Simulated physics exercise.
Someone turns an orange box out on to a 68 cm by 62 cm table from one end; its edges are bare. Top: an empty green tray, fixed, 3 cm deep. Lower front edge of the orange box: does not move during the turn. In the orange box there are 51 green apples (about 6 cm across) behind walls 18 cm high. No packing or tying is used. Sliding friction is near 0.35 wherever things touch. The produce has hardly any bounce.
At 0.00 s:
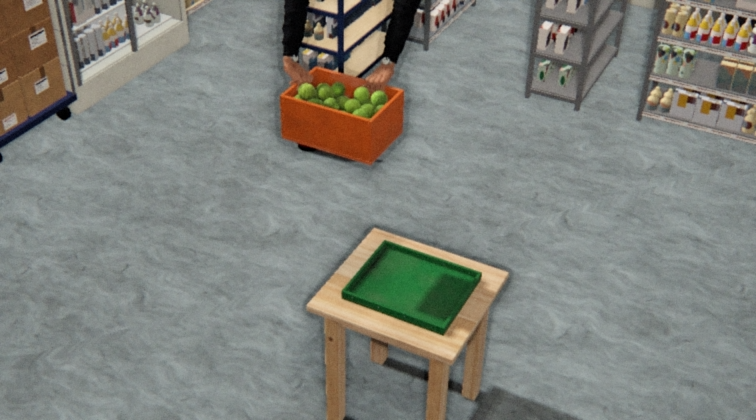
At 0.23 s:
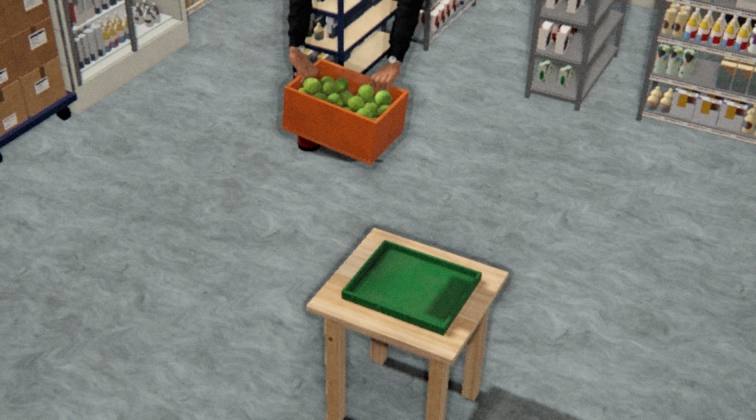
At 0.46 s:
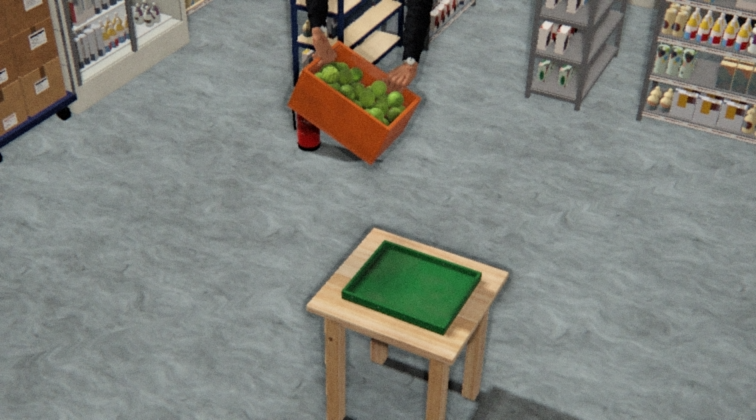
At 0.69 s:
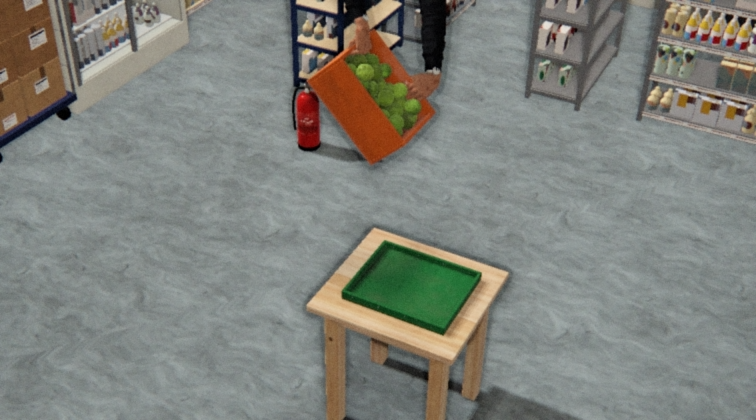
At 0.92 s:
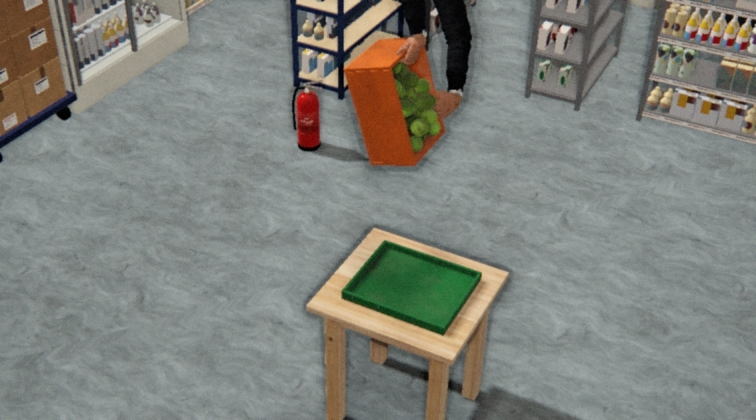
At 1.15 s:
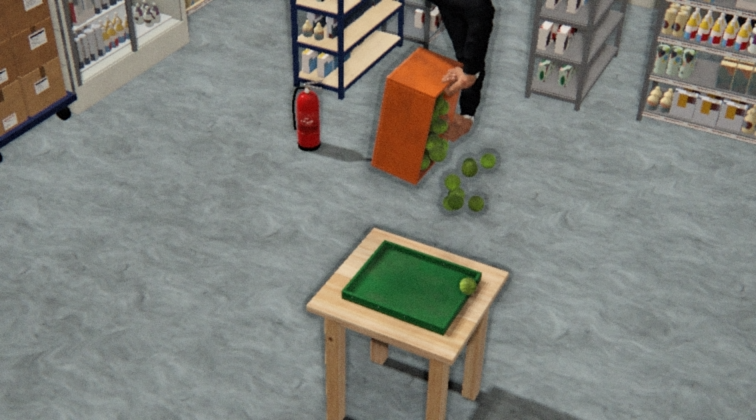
In a store with stocked shelves, a person's hands hold an orange box of round green apples behind a wooden table bearing an empty green tray. The hands tilt the box steeply toward the right, revealing a red fire extinguisher, and several apples tumble out, one appearing over the tray.
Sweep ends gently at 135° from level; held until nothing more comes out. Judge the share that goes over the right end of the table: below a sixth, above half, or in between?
When the green apples come to rest, the greater part of them are over the right end of the table.
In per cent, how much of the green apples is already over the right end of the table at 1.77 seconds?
Roughly 55 percent.
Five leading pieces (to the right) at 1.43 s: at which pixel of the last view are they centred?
I'd say near (520, 413).
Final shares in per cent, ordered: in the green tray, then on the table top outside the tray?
20 and 0 %.
After 1.43 s, tilt 123°; 10 still in the orange box, 4 on the table top outside the tray, 7 over the right end of the table and 30 in the air.
After 1.77 s, tilt 135°; 6 in the green tray, 12 on the table top outside the tray, 28 over the right end of the table and 5 in the air.
After 2.26 s, tilt 135°; 11 in the green tray, 38 over the right end of the table and 2 over the table's other edges.
Final count (at 2.88 s), 11 in the green tray, 38 over the right end of the table and 2 over the table's other edges. Asked share, 38 of 51, 75 per cent.
